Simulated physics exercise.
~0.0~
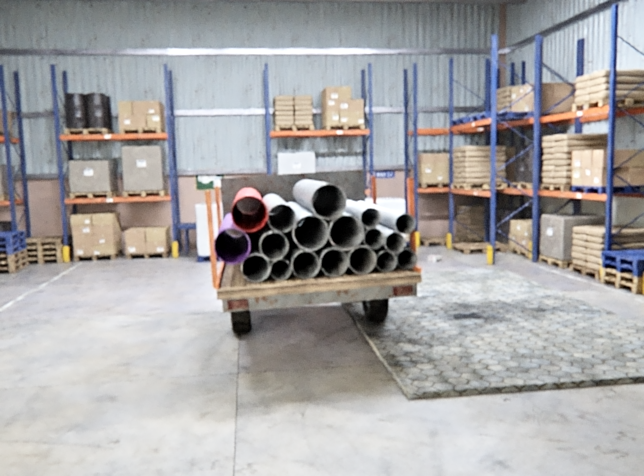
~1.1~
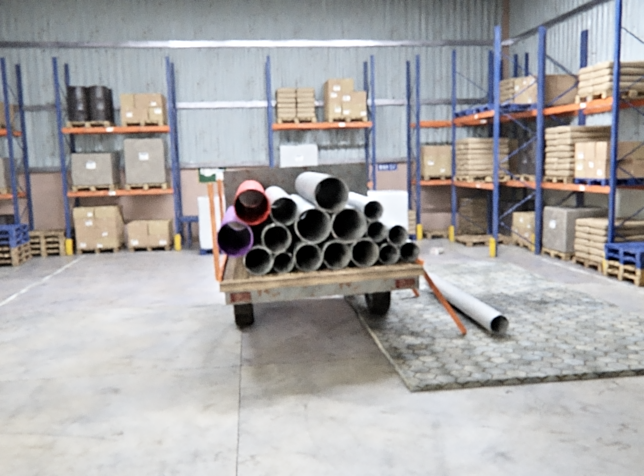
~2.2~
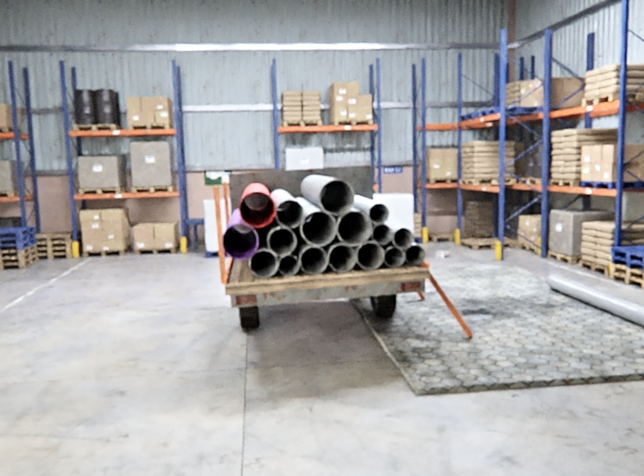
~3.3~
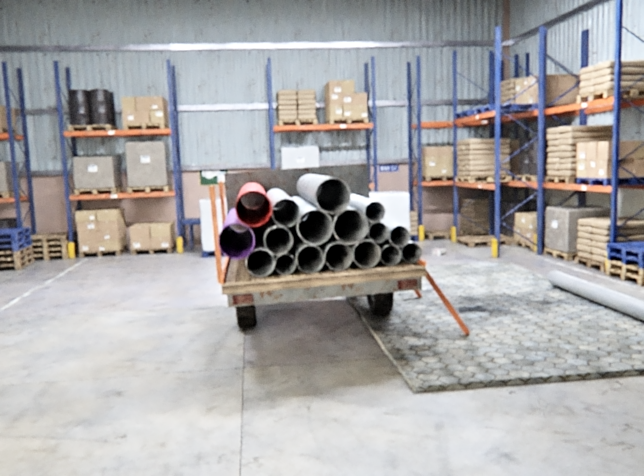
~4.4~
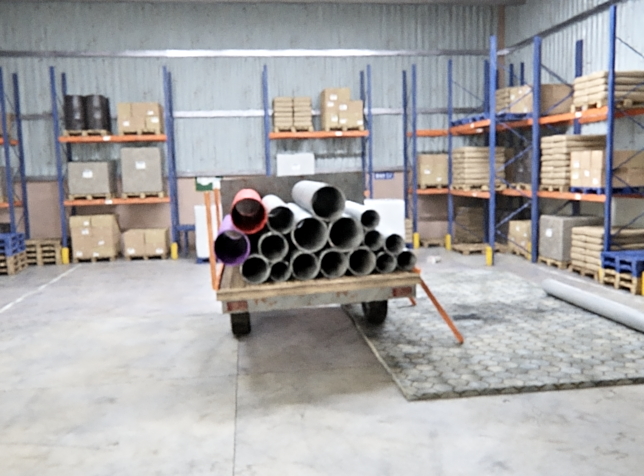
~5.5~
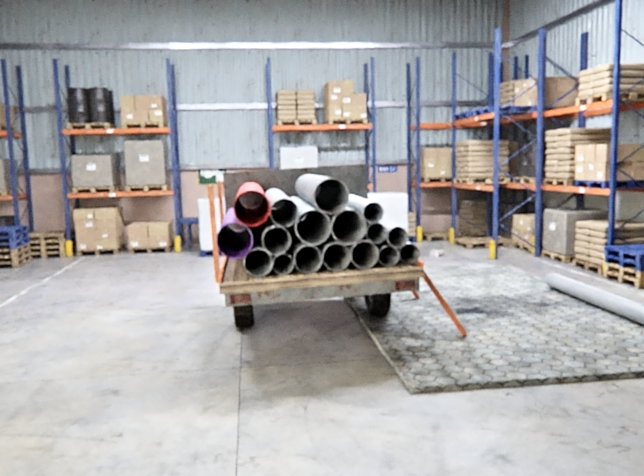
Warehouse with a trailer of stacked pipes, its right-hand posts swinging down, one grey pipe rolling off rightward, the rest staying aboard.
